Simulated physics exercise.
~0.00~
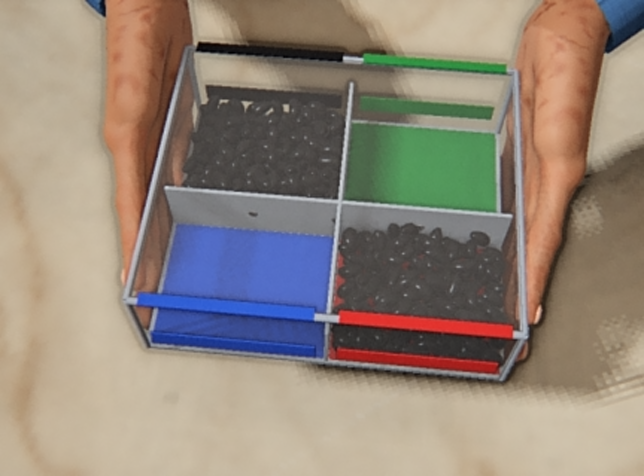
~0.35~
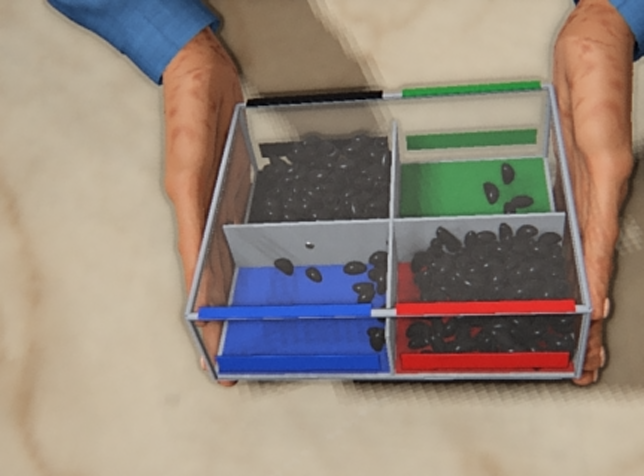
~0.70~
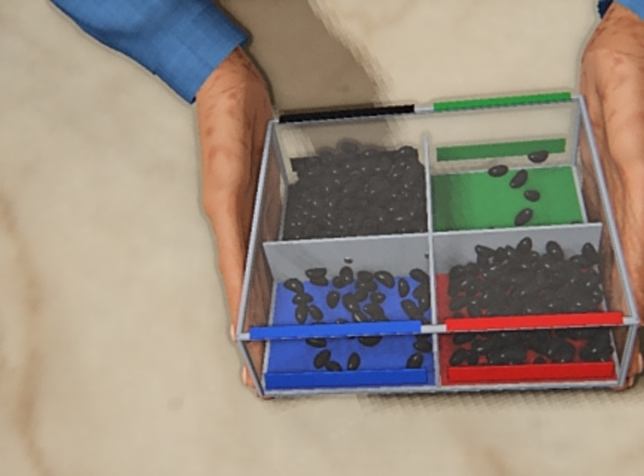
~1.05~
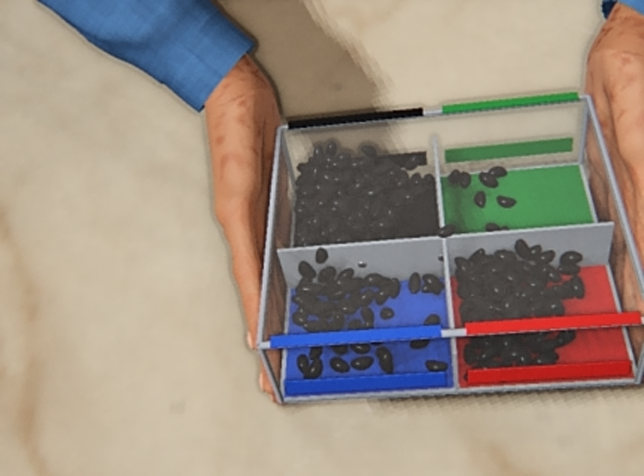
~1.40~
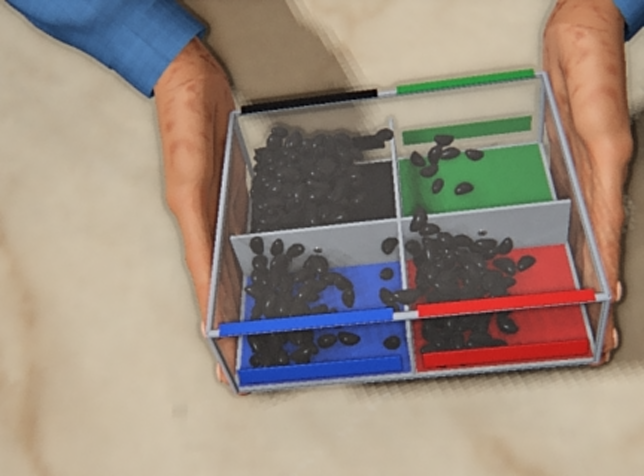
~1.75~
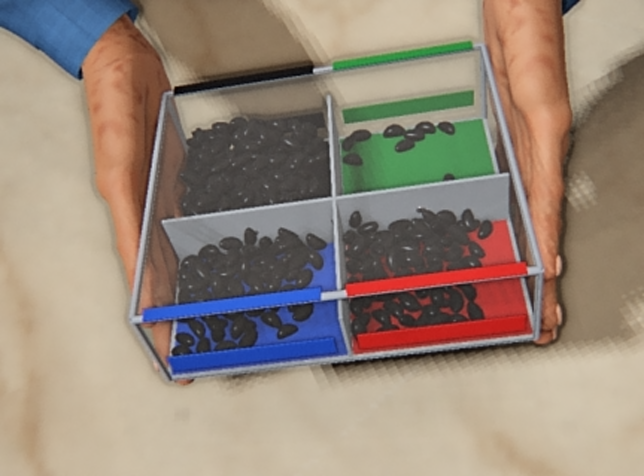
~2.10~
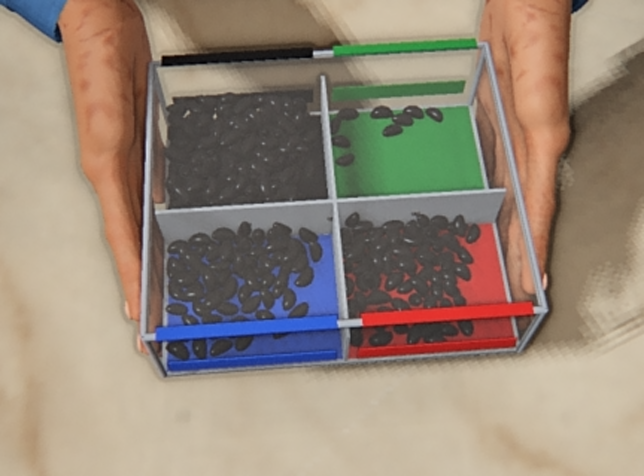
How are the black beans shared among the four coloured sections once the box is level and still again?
The black, red and blue sections each hold a sizeable share of the beans, with the most in black. The green section ends with only a small handful.
